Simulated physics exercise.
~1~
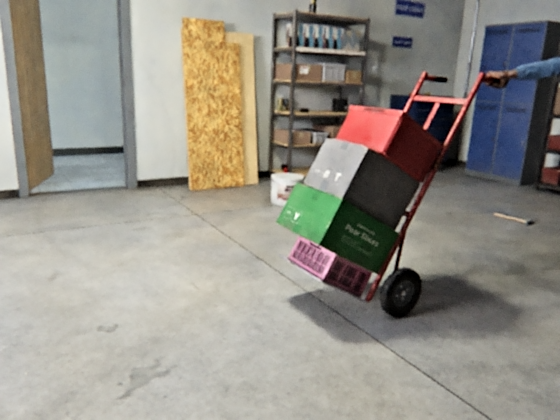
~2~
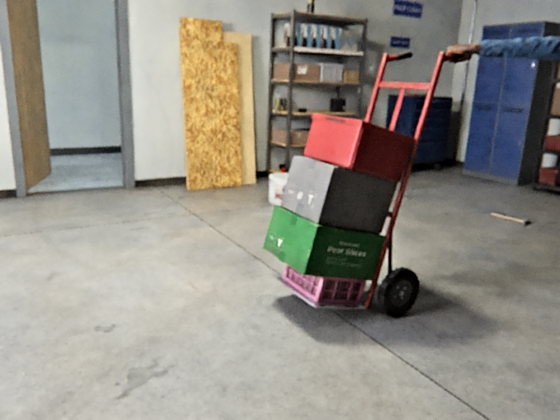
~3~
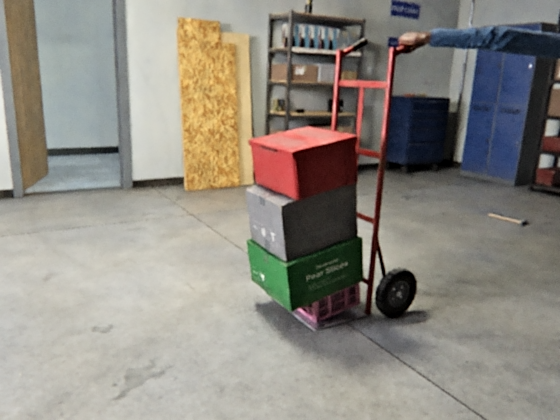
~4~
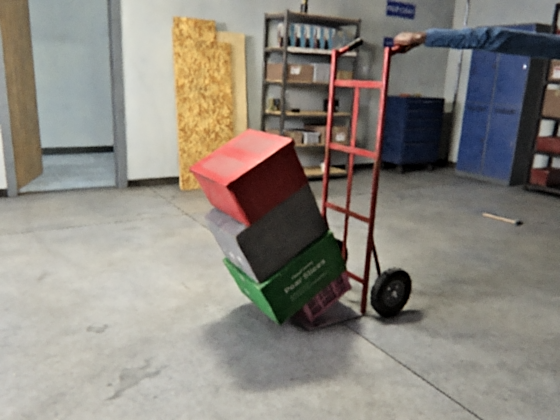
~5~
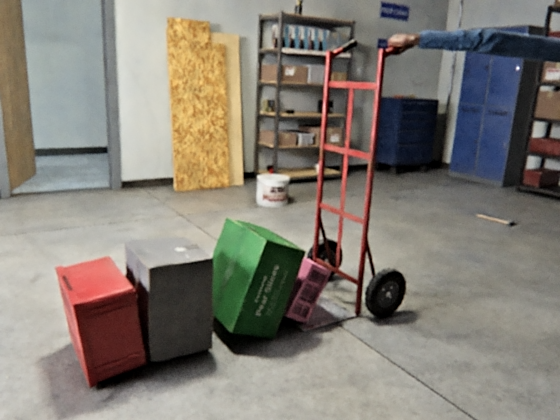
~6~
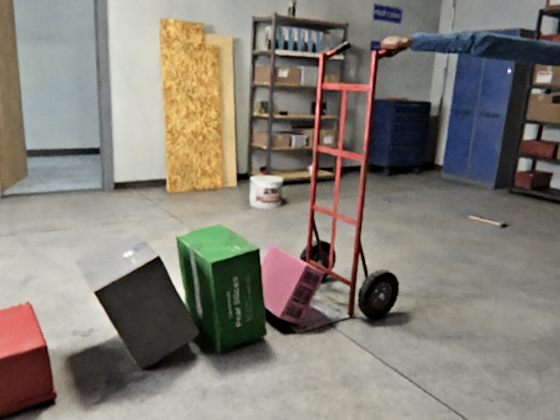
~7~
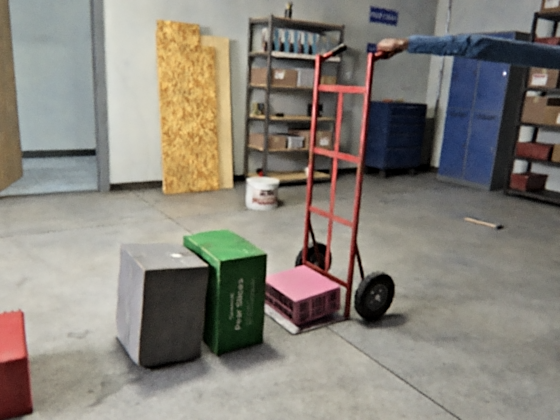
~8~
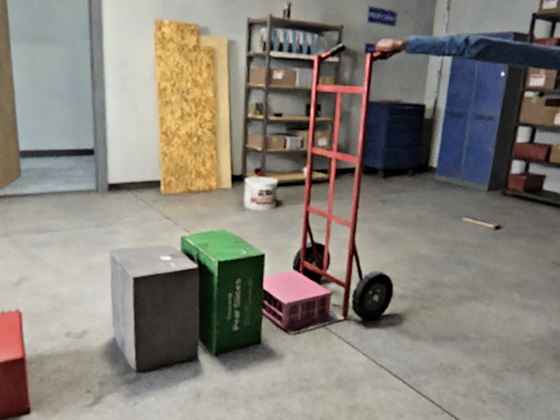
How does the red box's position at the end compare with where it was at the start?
At the start the red box is on top of the stack on the tilted hand truck. At the end it lies on the floor at the far left, partly out of view.
In a storeroom, an arm stands a hand truck upright, spilling all but the pink crate.
